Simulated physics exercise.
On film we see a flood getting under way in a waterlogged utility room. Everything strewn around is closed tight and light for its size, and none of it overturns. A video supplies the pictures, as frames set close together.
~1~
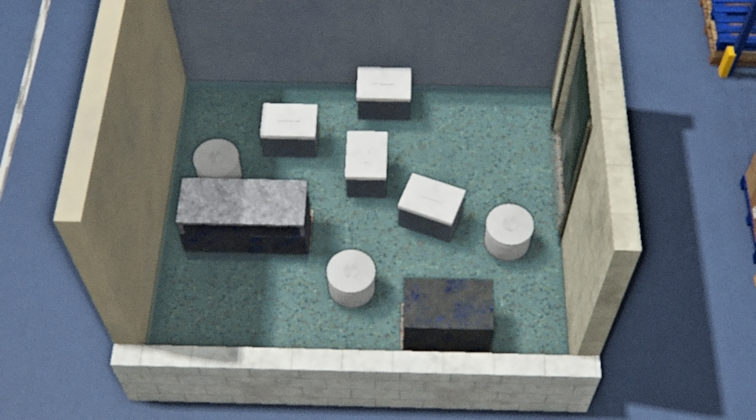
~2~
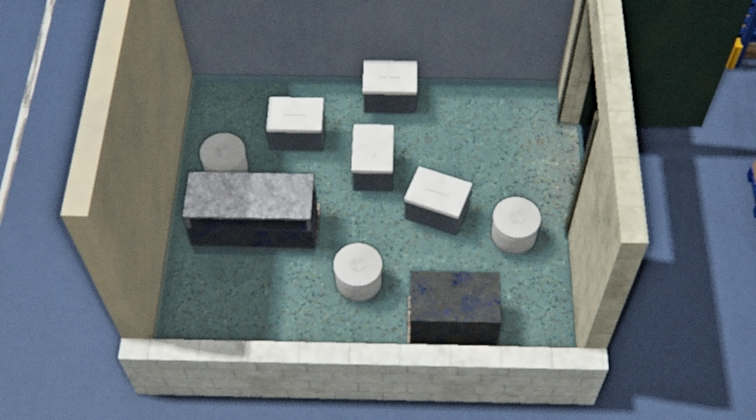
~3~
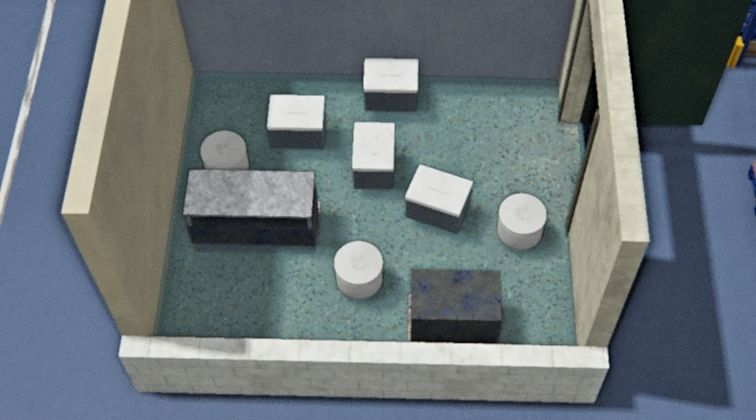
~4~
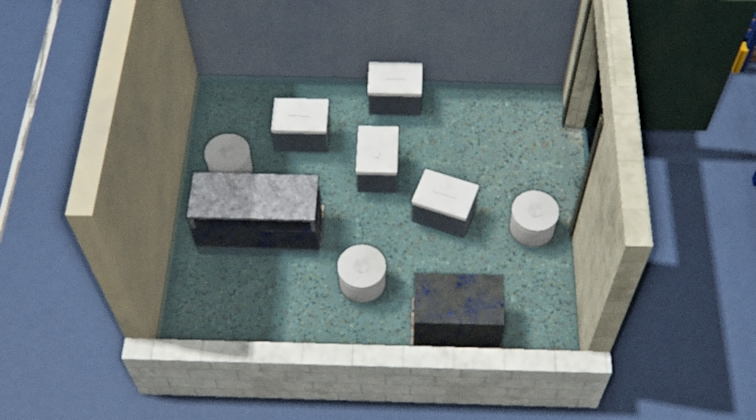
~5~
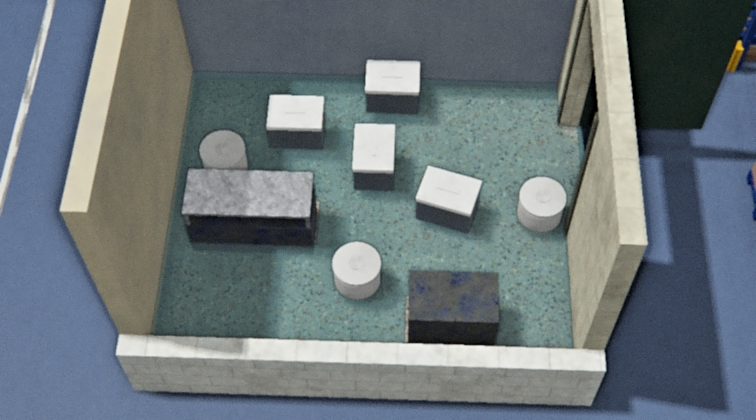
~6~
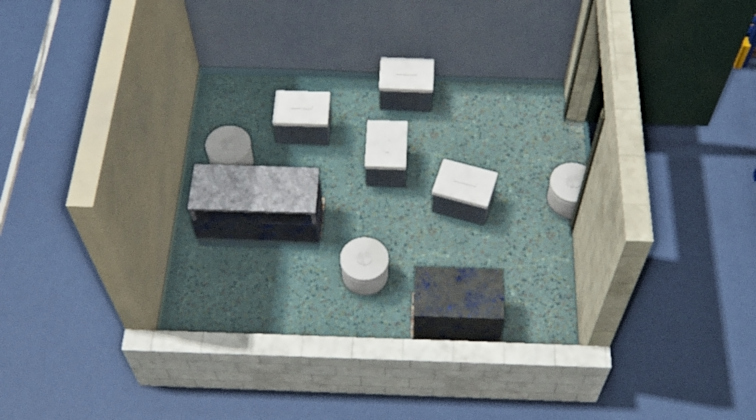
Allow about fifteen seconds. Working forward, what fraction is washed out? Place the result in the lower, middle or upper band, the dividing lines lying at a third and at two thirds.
Upper band.
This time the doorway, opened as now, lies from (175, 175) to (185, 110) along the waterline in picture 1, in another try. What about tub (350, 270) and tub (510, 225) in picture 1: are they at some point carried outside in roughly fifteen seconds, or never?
One after the other: Never escapes, never escapes.
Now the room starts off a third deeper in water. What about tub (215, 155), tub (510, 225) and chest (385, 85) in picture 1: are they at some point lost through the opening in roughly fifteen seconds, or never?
First never leaves, then flushed away, then flushed away.
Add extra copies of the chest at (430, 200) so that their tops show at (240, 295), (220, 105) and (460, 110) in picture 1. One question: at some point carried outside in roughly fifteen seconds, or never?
The three, in sequence: Remains behind, remains behind and departs.
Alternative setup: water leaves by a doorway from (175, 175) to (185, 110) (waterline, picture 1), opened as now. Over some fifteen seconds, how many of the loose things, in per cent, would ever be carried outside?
Roughly 60 in a hundred.
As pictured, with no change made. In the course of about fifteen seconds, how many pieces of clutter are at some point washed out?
My count comes to 5.
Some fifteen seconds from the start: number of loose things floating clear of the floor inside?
The total here is 2.
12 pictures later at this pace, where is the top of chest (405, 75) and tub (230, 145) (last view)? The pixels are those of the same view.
I'd say around (542, 89) for the first and around (268, 145) for the second.
A moment on, 1 of 7 are out; 6 afloat.
Next, 2 of 7 are out; 5 afloat.
Later, 5 of 7 are out; 2 afloat.
In the end, 5 of 7 are out; 2 afloat.
